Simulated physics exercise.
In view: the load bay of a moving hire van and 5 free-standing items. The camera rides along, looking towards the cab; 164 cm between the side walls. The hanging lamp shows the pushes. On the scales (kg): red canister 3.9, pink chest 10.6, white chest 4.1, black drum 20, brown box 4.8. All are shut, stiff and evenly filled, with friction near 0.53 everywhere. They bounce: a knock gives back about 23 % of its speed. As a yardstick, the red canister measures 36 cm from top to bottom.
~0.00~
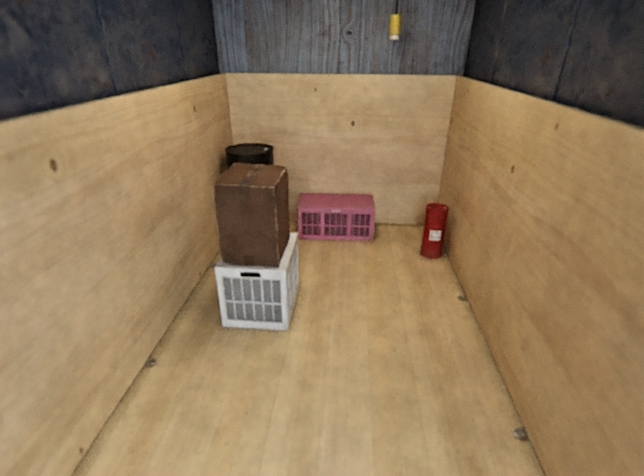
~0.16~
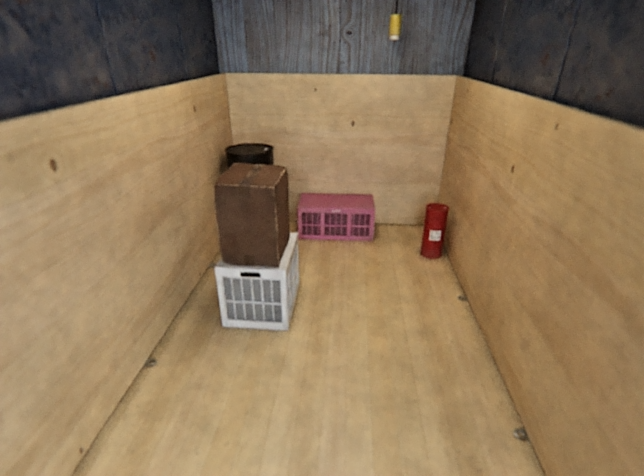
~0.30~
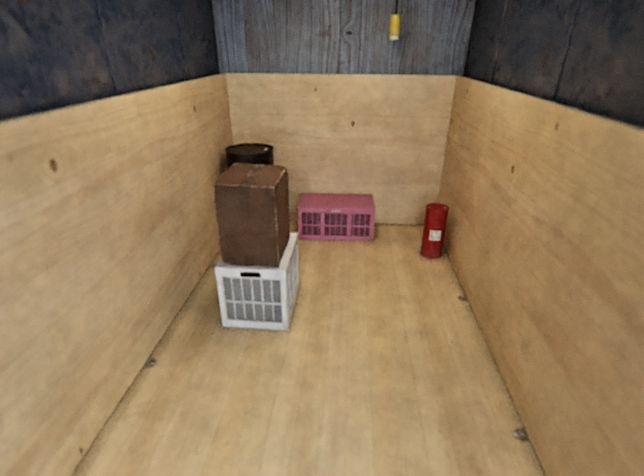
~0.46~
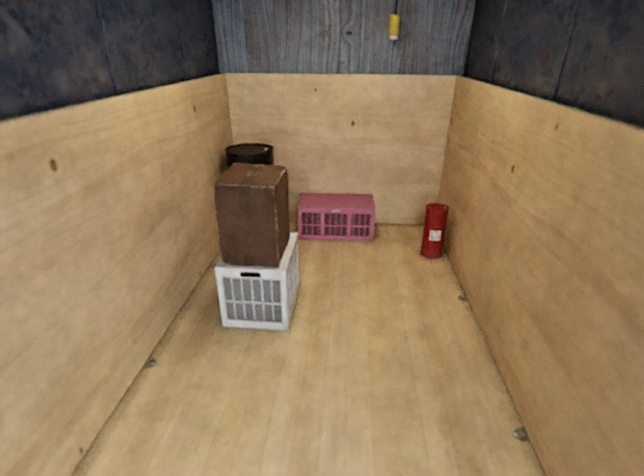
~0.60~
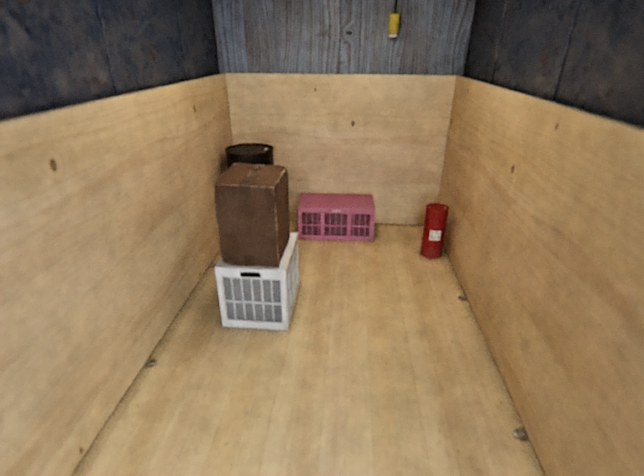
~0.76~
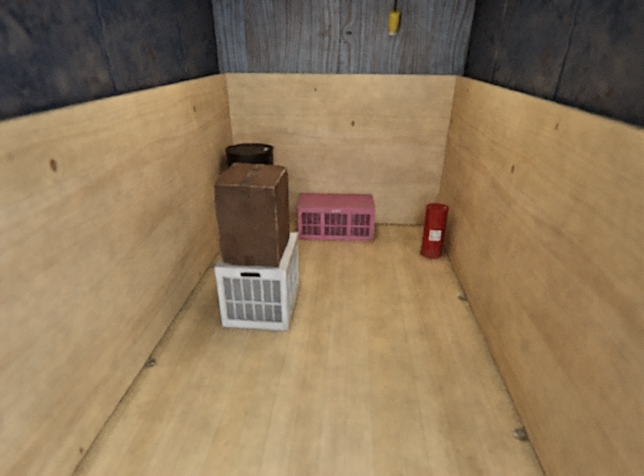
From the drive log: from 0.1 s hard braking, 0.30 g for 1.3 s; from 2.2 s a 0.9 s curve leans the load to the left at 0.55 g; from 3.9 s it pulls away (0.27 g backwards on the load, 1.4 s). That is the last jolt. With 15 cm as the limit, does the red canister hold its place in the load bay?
The red canister ends elsewhere.
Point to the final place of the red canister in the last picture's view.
Around (403, 400).
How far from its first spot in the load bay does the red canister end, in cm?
About 142 cm.
After 2.96 s, push 0.31 g left; red canister on its side near (394, 240); brown box leaning 22°; white chest leaning 22°.
After 4.16 s, push 0.27 g backwards; red canister on its side near (382, 244); brown box slid 4 cm; pink chest slid 3 cm.
After 5.36 s, steady run; red canister on its side near (392, 320); brown box slid 3 cm; pink chest slid 3 cm.
At rest (8.2 s), tipped over in the load bay, red canister; the other 4 in place, give or take 15 cm. In the last view, red canister near (403, 400).
